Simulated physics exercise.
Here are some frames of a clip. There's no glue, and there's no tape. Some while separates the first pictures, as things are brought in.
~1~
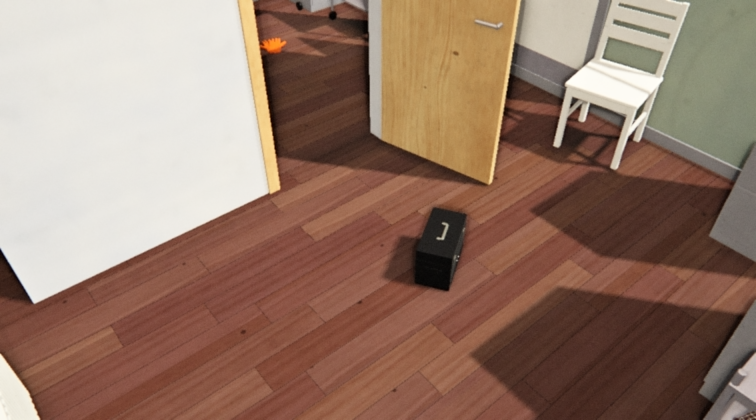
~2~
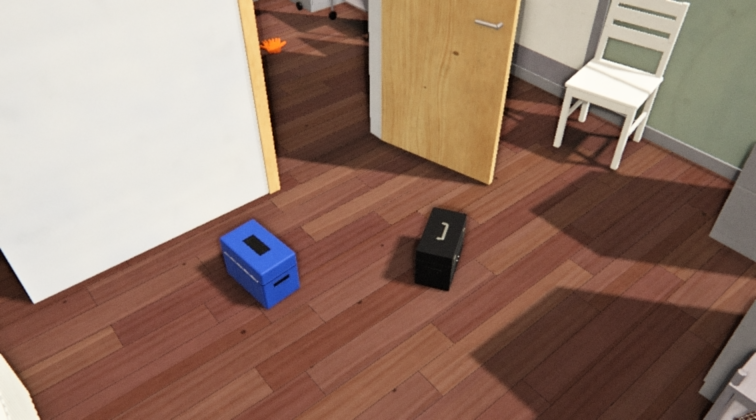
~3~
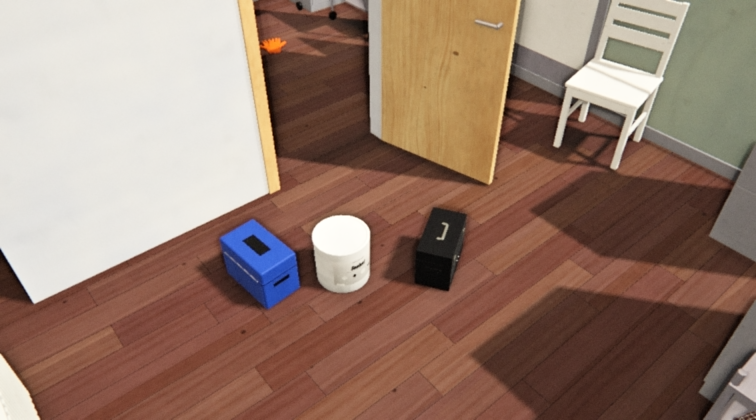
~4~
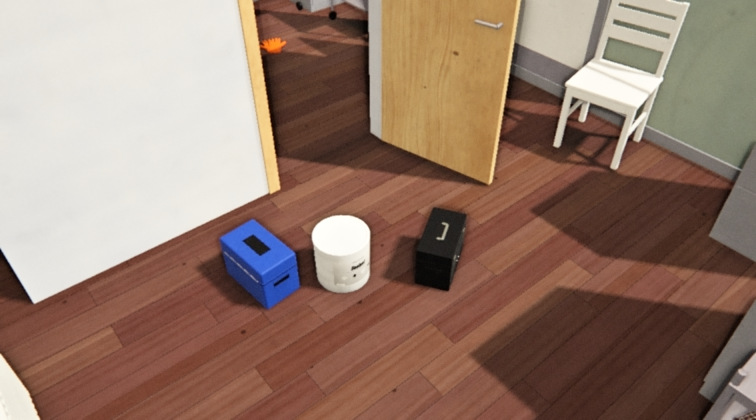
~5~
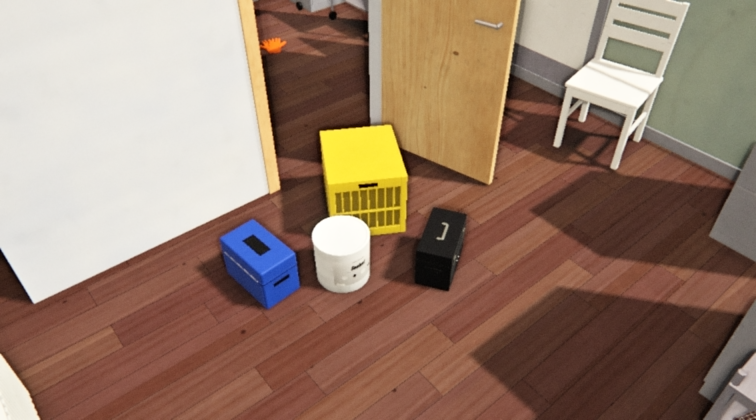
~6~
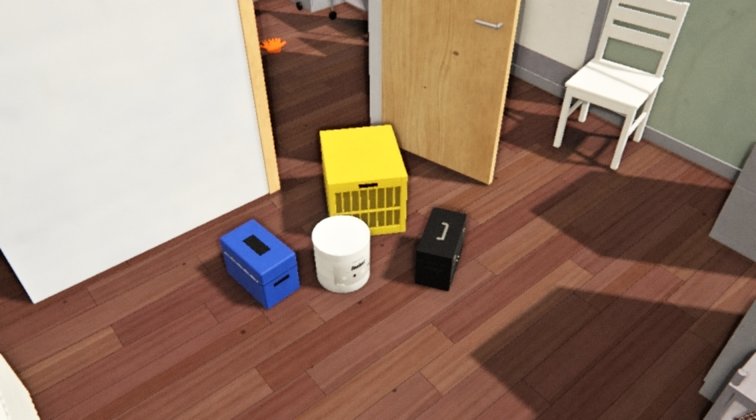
Nothing is seen moving on its own, neither the wide-open wooden door nor the steady camera, which looks down from above on a room with a reddish-brown plank floor. A black toolbox sits near the middle, with a white chair at upper right. A blue toolbox appears to its left, then a white pail between them, and lastly a yellow chest behind the pail.
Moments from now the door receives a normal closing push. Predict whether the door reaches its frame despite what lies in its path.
The door stops before the frame.
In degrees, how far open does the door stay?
Near 60° open.
Then, 0.50 s after the last picture, door 95° open.
Then, 0.90 s after the last picture, door 76° open.
Then, 1.10 s after the last picture, door 66° open.
At rest, door 58° open; all 4 in place. Seen from the same camera at the end, yellow chest near (361, 181).
